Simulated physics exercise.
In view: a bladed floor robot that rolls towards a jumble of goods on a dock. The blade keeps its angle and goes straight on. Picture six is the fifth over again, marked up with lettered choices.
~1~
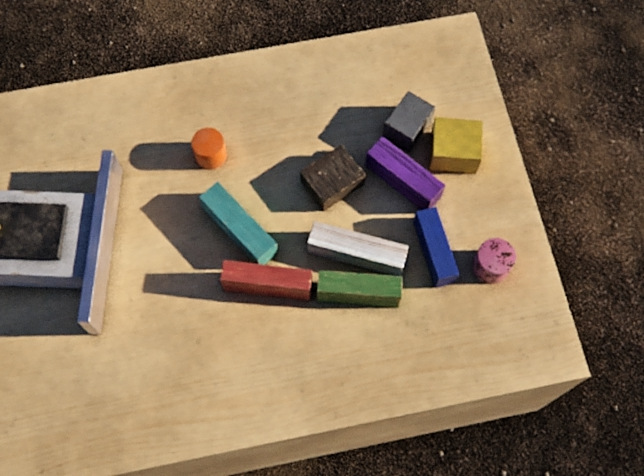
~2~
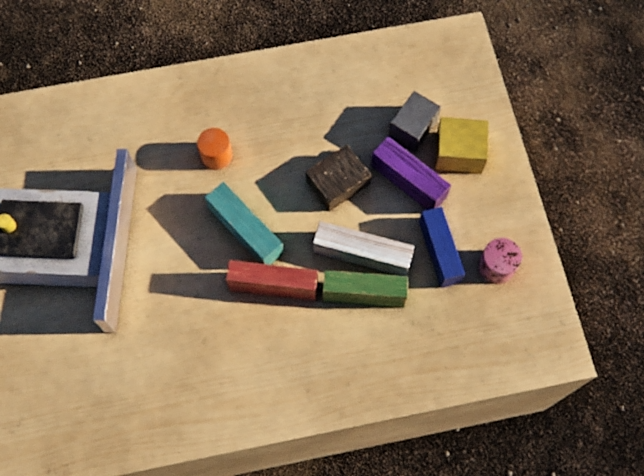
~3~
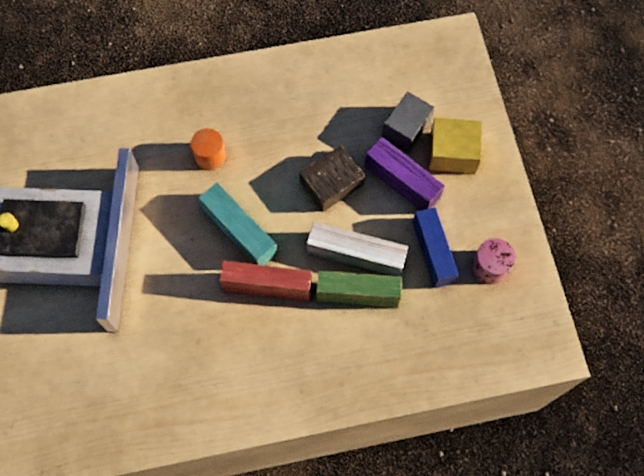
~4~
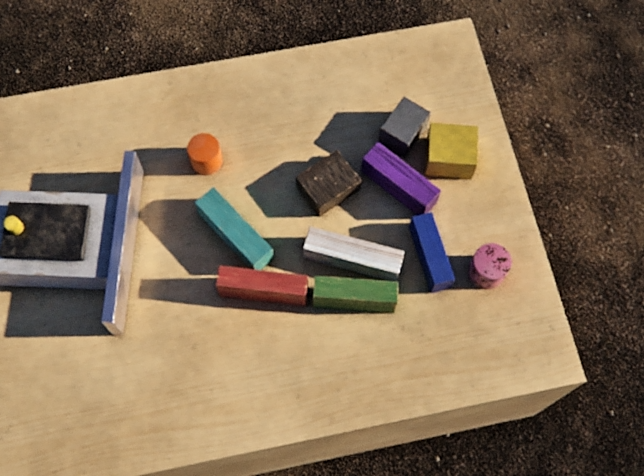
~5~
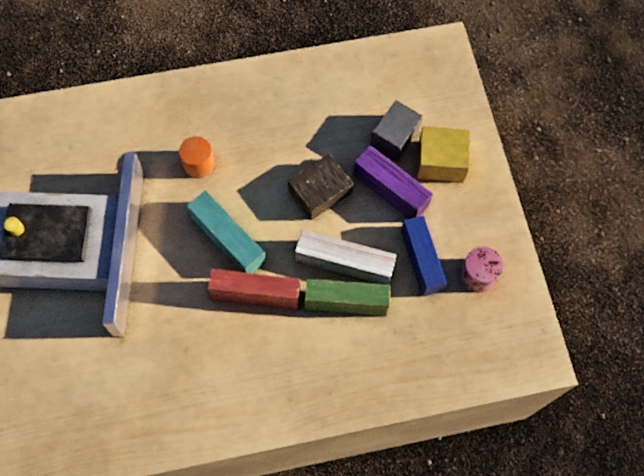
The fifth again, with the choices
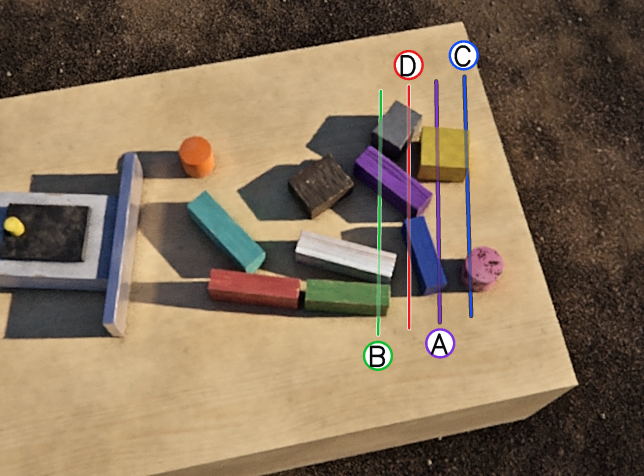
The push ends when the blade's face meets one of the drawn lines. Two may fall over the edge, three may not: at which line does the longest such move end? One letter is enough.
Up to line A.
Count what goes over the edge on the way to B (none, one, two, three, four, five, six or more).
In all, none.
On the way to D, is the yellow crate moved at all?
By then, yes.
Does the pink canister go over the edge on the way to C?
By then, yes.
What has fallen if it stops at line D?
It is the yellow crate.
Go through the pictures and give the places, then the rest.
The first picture shows purple stick (405, 175); white stick (357, 250); turquoise bar (239, 225).
The second picture shows robot (45, 228); pink canister (500, 262).
The third picture shows robot (47, 228); orange canister (208, 149).
The fourth picture shows robot (52, 231); grey crate (405, 127).
The fifth picture shows robot (52, 232); yellow crate (443, 154); red bar (255, 290); purple stick (392, 184).
On the copy, A at (438, 195); B at (380, 206); C at (468, 190); D at (409, 201).
On A. First, robot (171, 210); green bar (370, 299); orange canister (266, 153).
Then, robot (287, 189); yellow crate (470, 149); pink canister (494, 268).
Finally, robot (375, 173); purple stick over the edge; yellow crate over the edge; two fallen.
By contrast, B is within the limit but short; C drops three; D is within the limit but short.
